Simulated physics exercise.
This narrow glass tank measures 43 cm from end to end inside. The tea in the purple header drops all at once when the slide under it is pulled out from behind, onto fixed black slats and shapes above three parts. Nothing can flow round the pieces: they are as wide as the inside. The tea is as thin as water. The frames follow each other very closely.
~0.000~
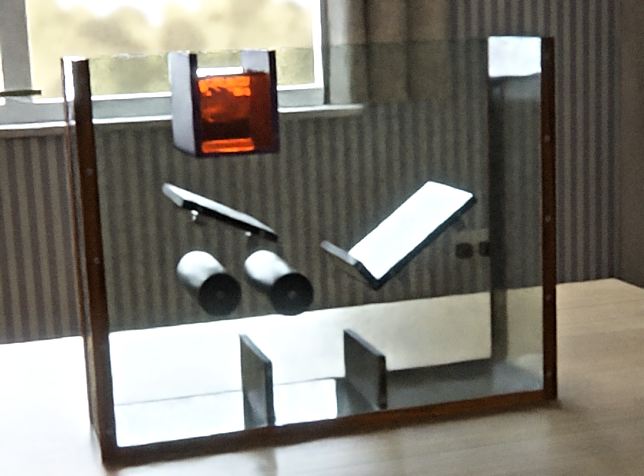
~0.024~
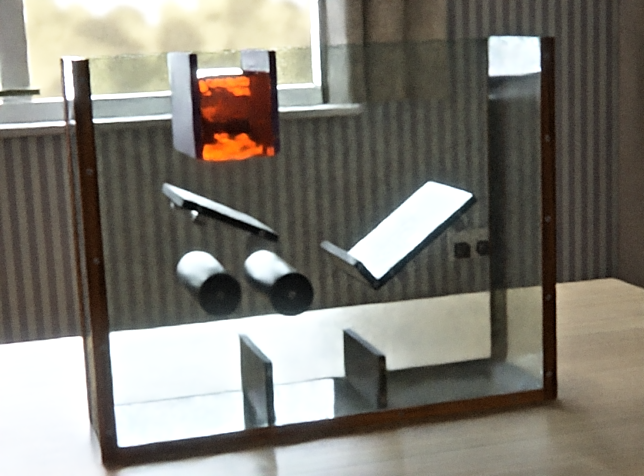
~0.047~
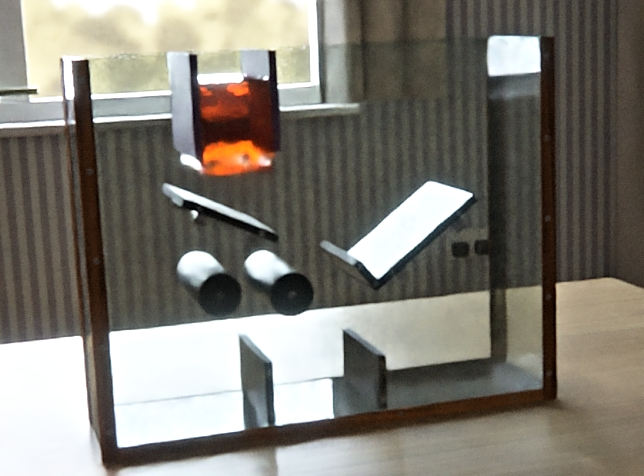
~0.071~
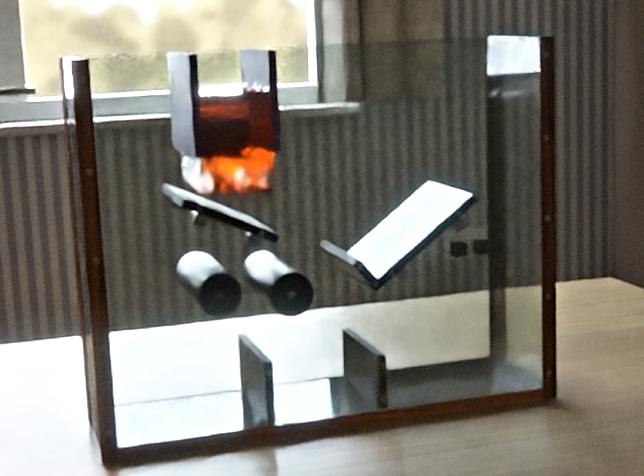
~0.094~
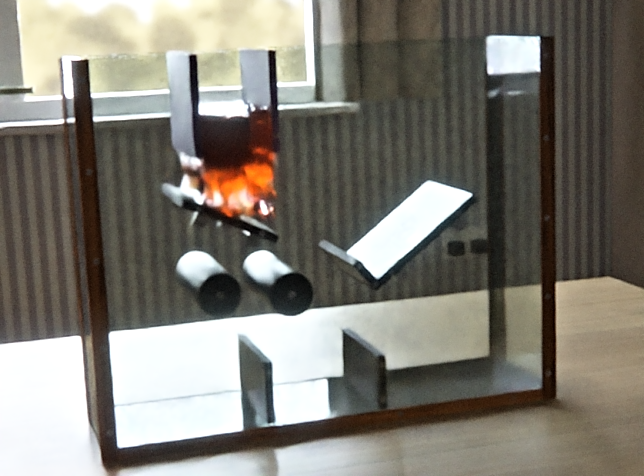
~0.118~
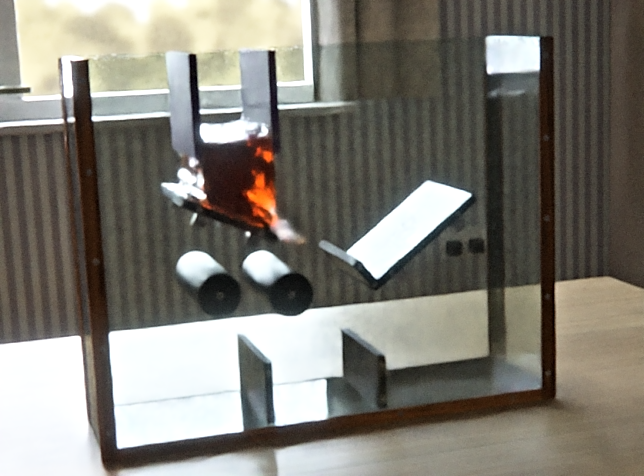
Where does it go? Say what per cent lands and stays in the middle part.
Roughly 40 per cent ends in the middle part.
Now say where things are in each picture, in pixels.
In the first picture, the lowest tea is at (215, 151); its top is at (229, 76); the piece under the header is centred near (231, 221); divider tops at (269, 364) and (382, 358).
In the second picture, the lowest tea is at (219, 158); its top is at (207, 77).
In the third picture, the lowest tea is at (222, 172); its top is at (257, 81).
In the fourth picture, the lowest tea is at (267, 189); its top is at (218, 96); below the header it spans (204, 164) to (273, 163).
In the fifth picture, the lowest tea is at (269, 215); its top is at (215, 115); below the header it spans (205, 184) to (274, 177).
In the sixth picture, the lowest tea is at (285, 240); its top is at (271, 136); below the header it spans (200, 203) to (285, 240).
After 0.22 s 88 per cent has yet to come down; below, left 0, middle 2, right 10.
After 0.35 s 33 per cent has yet to come down; below, left 6, middle 21, right 40.
After 0.69 s 2 per cent has yet to come down; below, left 16, middle 39, right 42.
In the end the left part holds 16, the middle 39 and the right 43 per cent.
